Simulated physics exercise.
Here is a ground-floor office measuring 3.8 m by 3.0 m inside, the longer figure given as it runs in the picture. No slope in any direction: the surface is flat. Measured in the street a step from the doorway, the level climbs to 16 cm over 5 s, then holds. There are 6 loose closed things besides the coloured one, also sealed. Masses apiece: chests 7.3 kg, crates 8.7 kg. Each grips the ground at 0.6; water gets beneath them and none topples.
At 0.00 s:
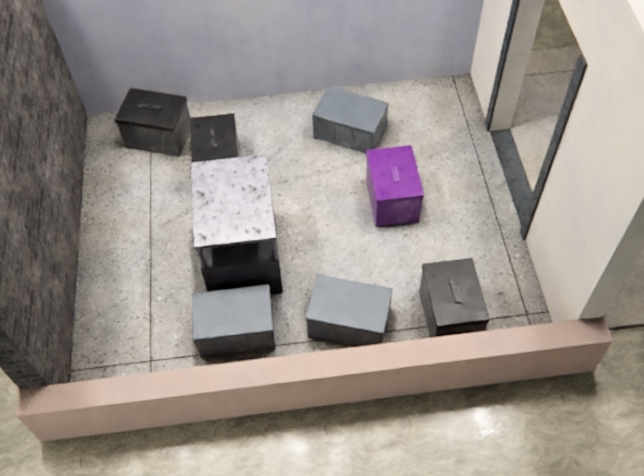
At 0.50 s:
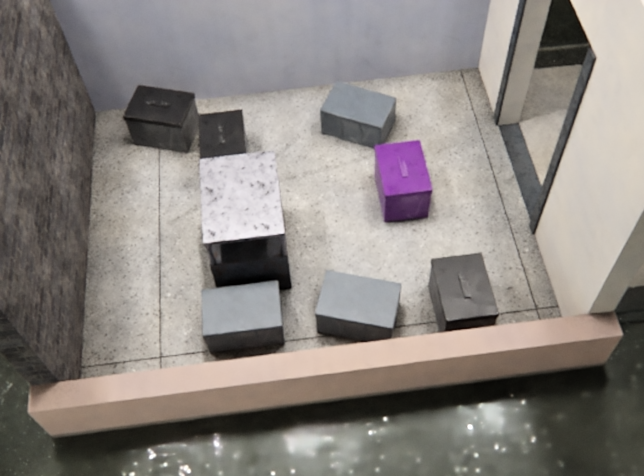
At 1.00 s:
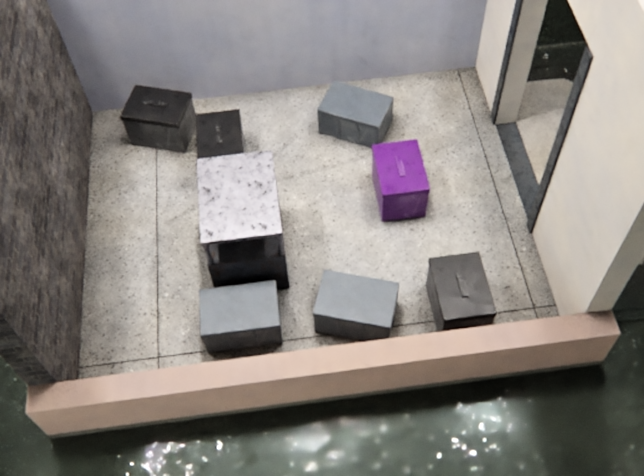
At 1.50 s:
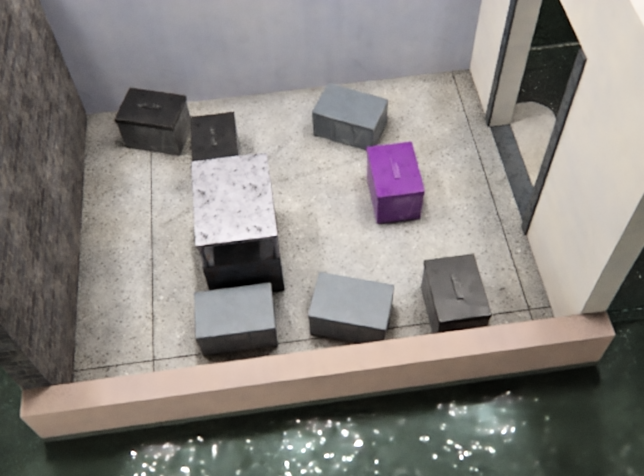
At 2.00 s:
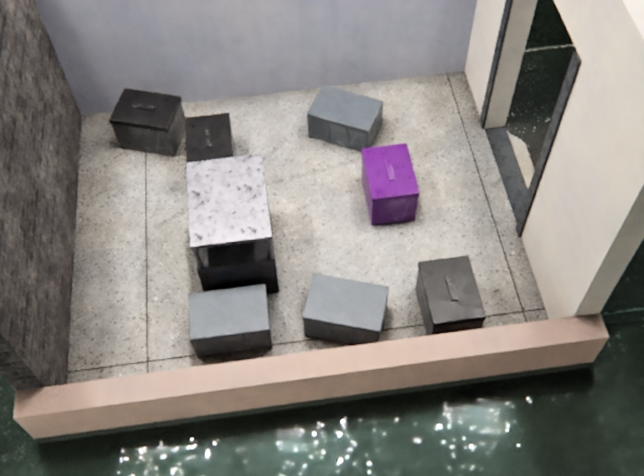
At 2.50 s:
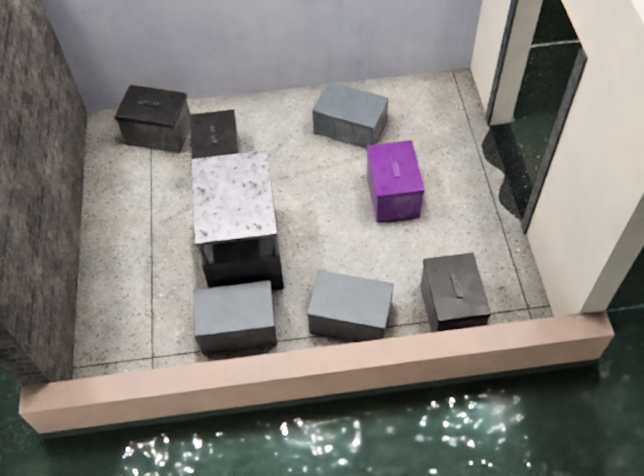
Small walled room seen from above, dark water spreading outside and edging into the doorway while purple and grey boxes stay still.
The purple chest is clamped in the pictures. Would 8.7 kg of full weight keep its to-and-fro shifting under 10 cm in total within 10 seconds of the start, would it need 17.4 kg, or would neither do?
Result: Both ballasts fail.
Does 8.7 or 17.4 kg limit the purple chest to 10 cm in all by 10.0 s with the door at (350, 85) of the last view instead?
Just the heavy one.
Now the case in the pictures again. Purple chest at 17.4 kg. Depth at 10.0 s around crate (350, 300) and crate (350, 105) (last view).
I'd put it at 6 cm and 5 cm respectively.
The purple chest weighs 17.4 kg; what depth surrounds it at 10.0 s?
Around 7 cm.
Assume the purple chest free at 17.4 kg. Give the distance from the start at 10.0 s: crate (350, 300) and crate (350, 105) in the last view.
They've ended up 140 cm and 150 cm away, in that order.
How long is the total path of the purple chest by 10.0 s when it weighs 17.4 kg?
Roughly 80 centimetres.
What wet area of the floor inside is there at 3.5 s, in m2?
Flooded: Near 1.0 m2.
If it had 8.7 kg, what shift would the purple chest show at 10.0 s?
Shift: About 200 cm.
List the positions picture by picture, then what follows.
The purple chest at (395, 172) rests on the ground; 0.0 m2 under water; 0 of 7 have shifted, in the first picture.
The purple chest at (403, 167) rests on the ground; 0.0 m2 under water; 0 of 7 have shifted, in the second picture.
The purple chest at (400, 166) rests on the ground; water covers 0.0 m2; 0 of 7 have shifted, in the third picture.
The purple chest at (395, 169) rests on the ground; water covers 0.0 m2; 0 of 7 have shifted, in the fourth picture.
The purple chest at (390, 170) rests on the ground; 0.0 m2 under water; 0 of 7 have shifted, in the fifth picture.
The purple chest at (395, 167) rests on the ground; water covers 0.0 m2; 0 of 7 have shifted, in the sixth picture.
After 3.5 s the purple chest would be 0 cm from its start with 8.7 kg and 0 cm from its start with 17.4 kg; 1 cm of water round it then.
After 4.5 s the purple chest would be 17 cm from its start with 8.7 kg and 0 cm from its start with 17.4 kg; 4 cm of water round it then.
After 7.0 s the purple chest would be 86 cm from its start with 8.7 kg and 23 cm from its start with 17.4 kg; 5 cm of water round it then.
After 10.0 s the purple chest would be 193 cm from its start with 8.7 kg and 74 cm from its start with 17.4 kg; 7 cm of water round it then.
